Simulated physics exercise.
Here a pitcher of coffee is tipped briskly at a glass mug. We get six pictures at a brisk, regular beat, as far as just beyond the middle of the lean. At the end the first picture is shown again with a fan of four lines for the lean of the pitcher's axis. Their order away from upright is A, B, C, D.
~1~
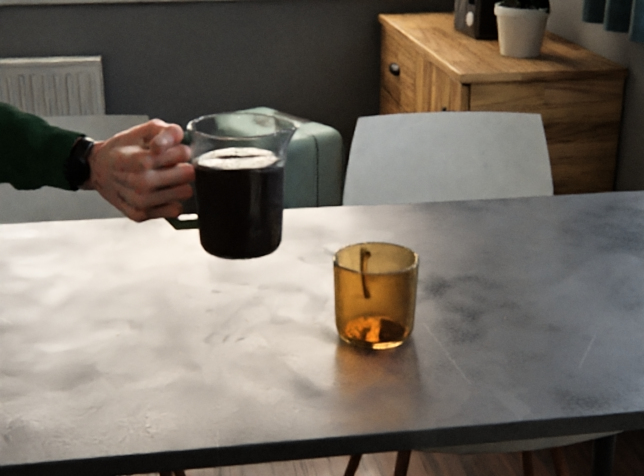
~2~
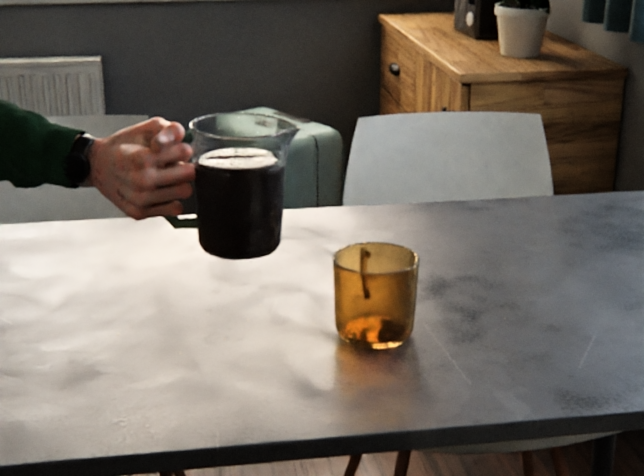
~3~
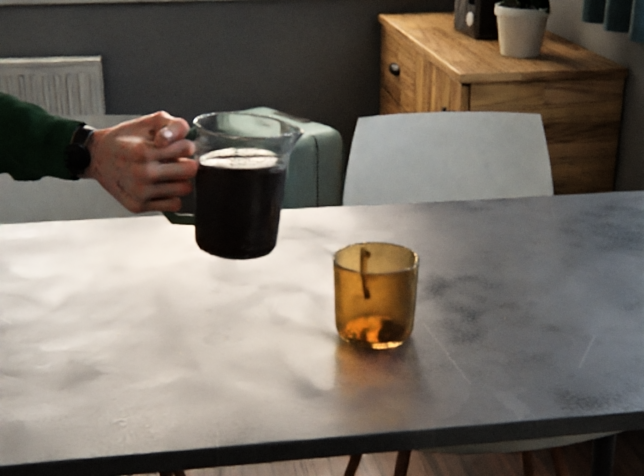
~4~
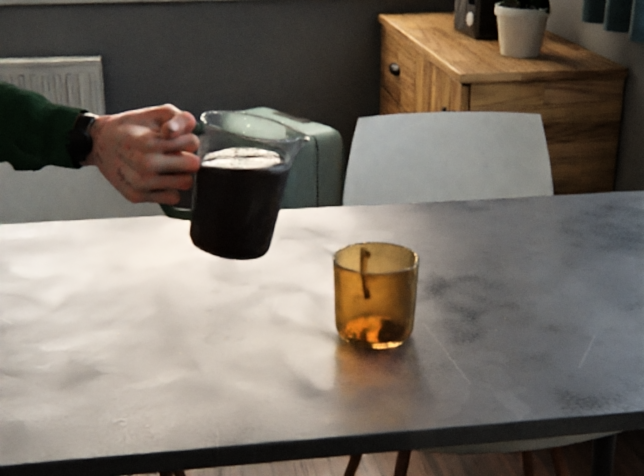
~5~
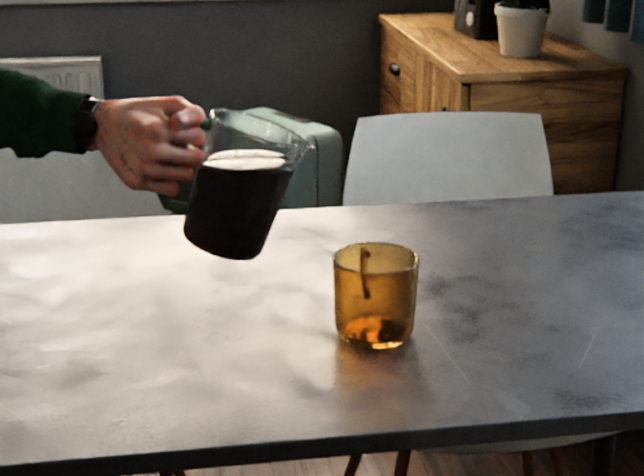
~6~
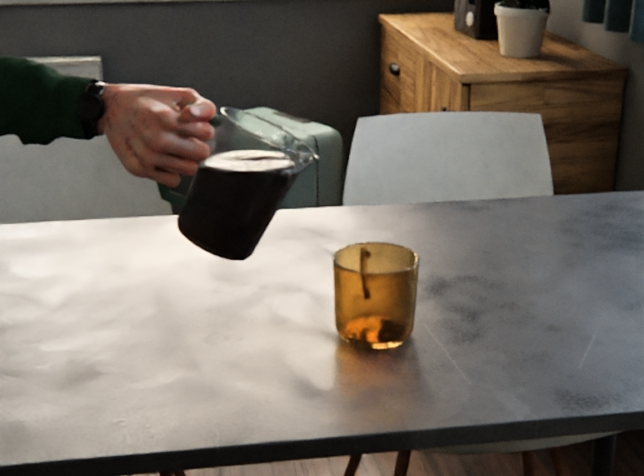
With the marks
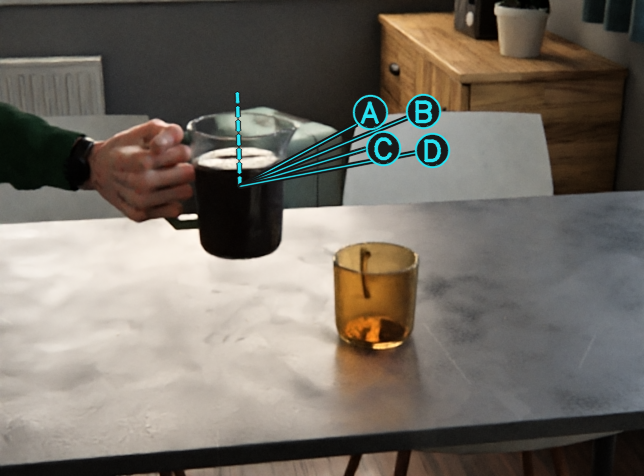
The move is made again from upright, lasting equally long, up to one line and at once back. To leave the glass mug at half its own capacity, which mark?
Tilt B does it best.
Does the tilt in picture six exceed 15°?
Yes.
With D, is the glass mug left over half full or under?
Over.
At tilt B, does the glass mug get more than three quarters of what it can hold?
No, less.
On the marked copy, A at (356, 124); B at (407, 117); C at (365, 149); D at (415, 152).
For tilt A, the glass mug ends with about 37 % of what it can hold.
For tilt B, the glass mug ends with about 51 % of what it can hold.
For tilt C, the glass mug ends with about 65 % of what it can hold.
For tilt D, the glass mug ends with about 79 % of what it can hold.
